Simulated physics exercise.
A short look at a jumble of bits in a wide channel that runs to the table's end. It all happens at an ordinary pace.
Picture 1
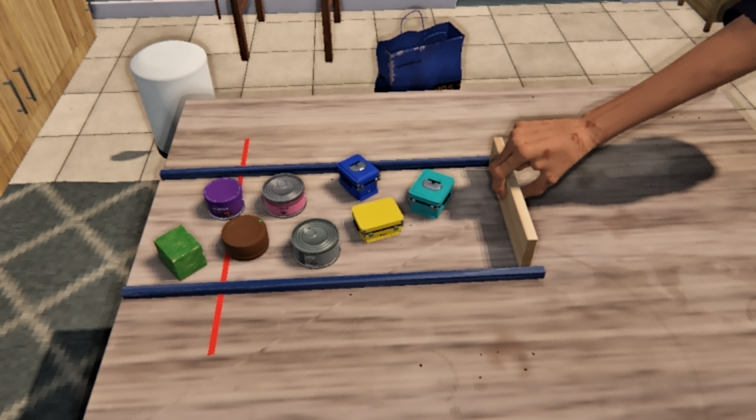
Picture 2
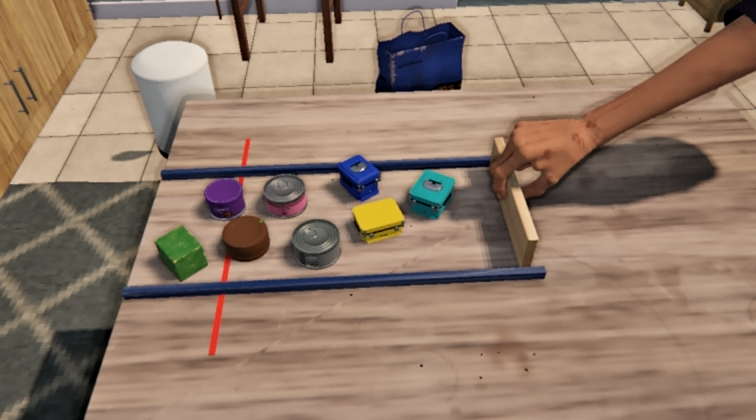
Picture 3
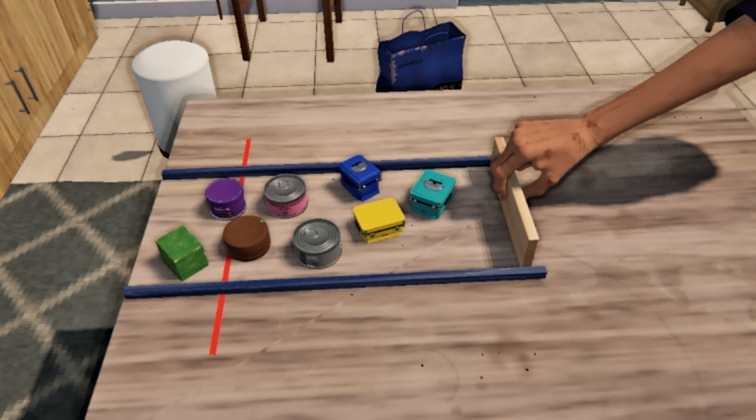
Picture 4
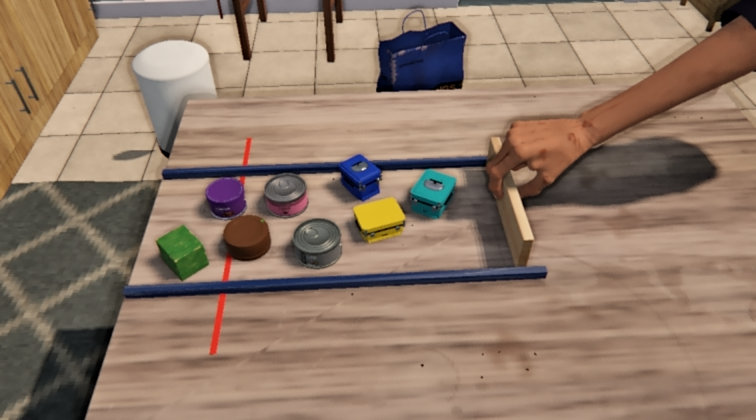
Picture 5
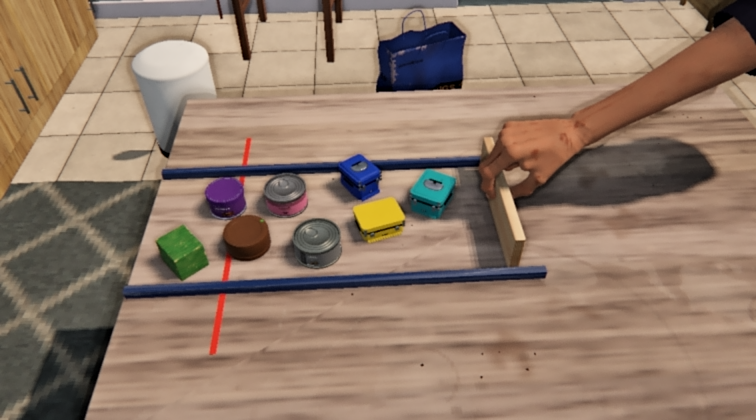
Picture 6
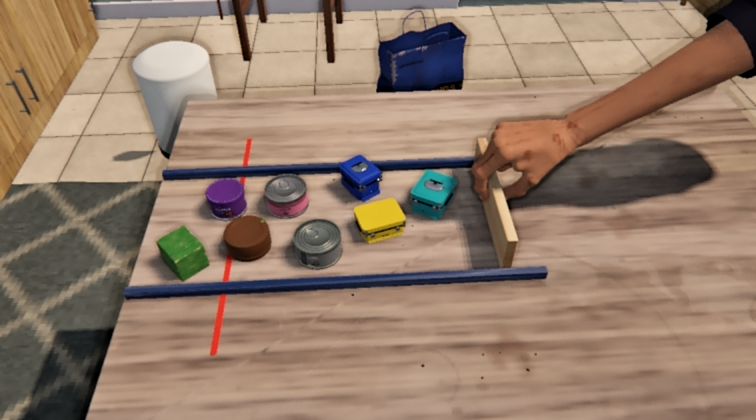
A hand slides a wooden board slightly left toward small colourful containers that stay still.
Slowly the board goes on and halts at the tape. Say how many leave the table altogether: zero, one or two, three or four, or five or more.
The number that fall off is one or two.
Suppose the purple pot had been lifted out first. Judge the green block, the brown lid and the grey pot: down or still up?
The green block tumbles off, the brown lid stays on, the grey pot is kept.
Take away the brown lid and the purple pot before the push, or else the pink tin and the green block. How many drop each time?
The counts: 1 and 0.
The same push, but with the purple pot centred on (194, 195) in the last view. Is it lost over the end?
Then it comes down.
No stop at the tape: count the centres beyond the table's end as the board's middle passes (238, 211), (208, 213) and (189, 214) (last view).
Past the end: 2, 4 and 5.
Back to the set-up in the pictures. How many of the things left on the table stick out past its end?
It comes to 2.
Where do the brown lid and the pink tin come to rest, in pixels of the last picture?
The brown lid stops around (154, 226); the pink tin around (183, 199).
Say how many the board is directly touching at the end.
2 of them.
A little later, none off yet; green block at rest near (183, 253); purple pot at rest near (227, 200); brown lid at rest near (248, 239).
Next, none off yet; green block at rest near (183, 253); purple pot at rest near (227, 200); brown lid shifted a little near (237, 236).
Later still, none off yet; green block shifted about its own width near (149, 250); purple pot shifted about its own width near (186, 200); brown lid shifted about its own width near (197, 226).
When it is over, the number that fall off is one or two; down, purple pot and green block.
